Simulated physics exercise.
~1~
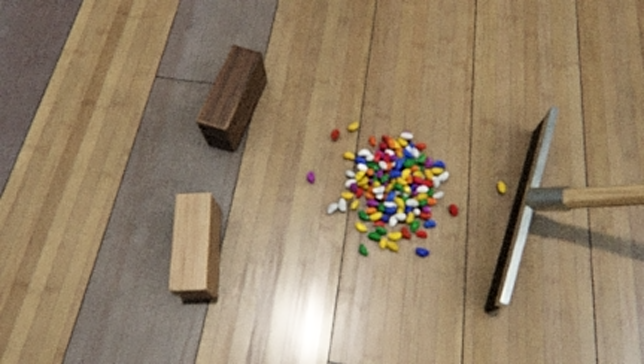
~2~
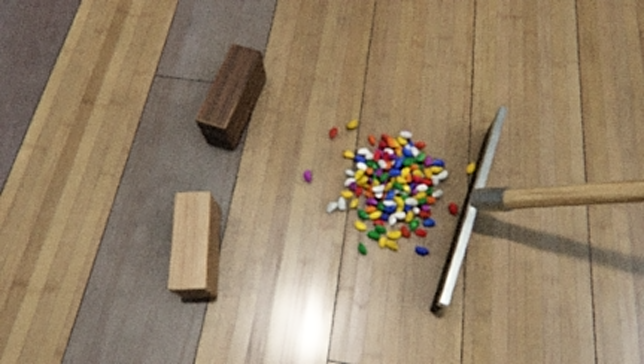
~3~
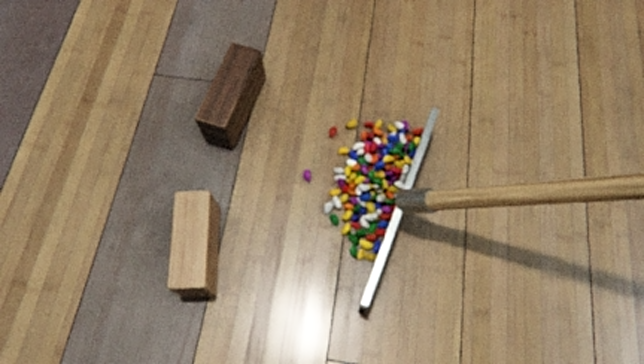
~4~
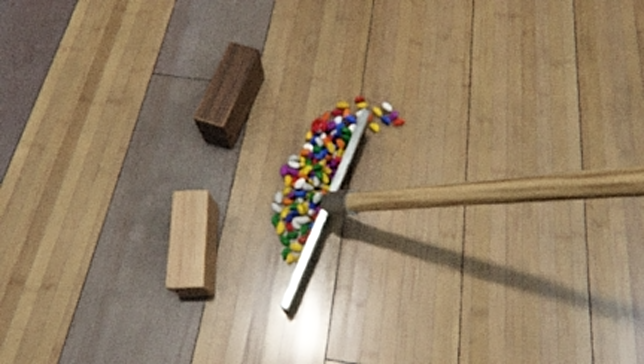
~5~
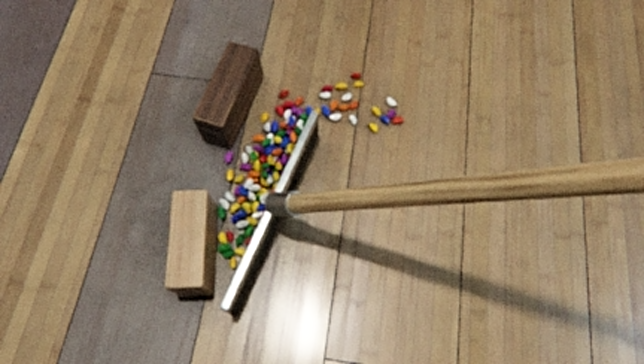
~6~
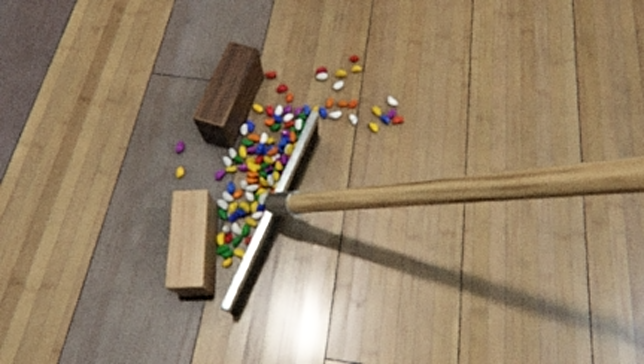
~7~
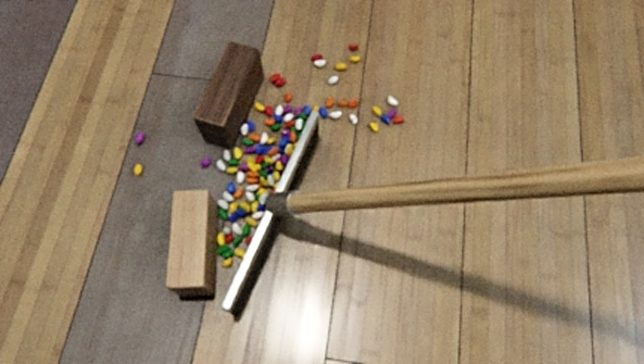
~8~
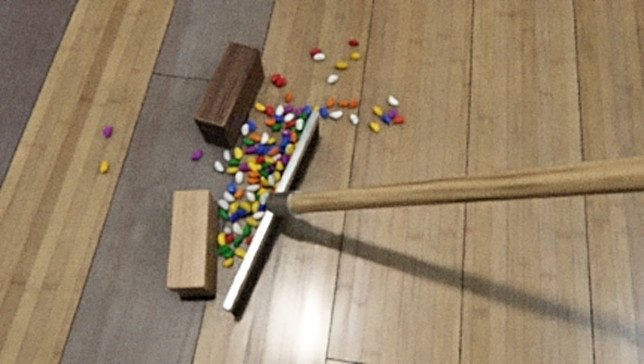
A long-handled squeegee pushes colourful jelly beans left across a wooden floor, stopping with most heaped before two wooden blocks.
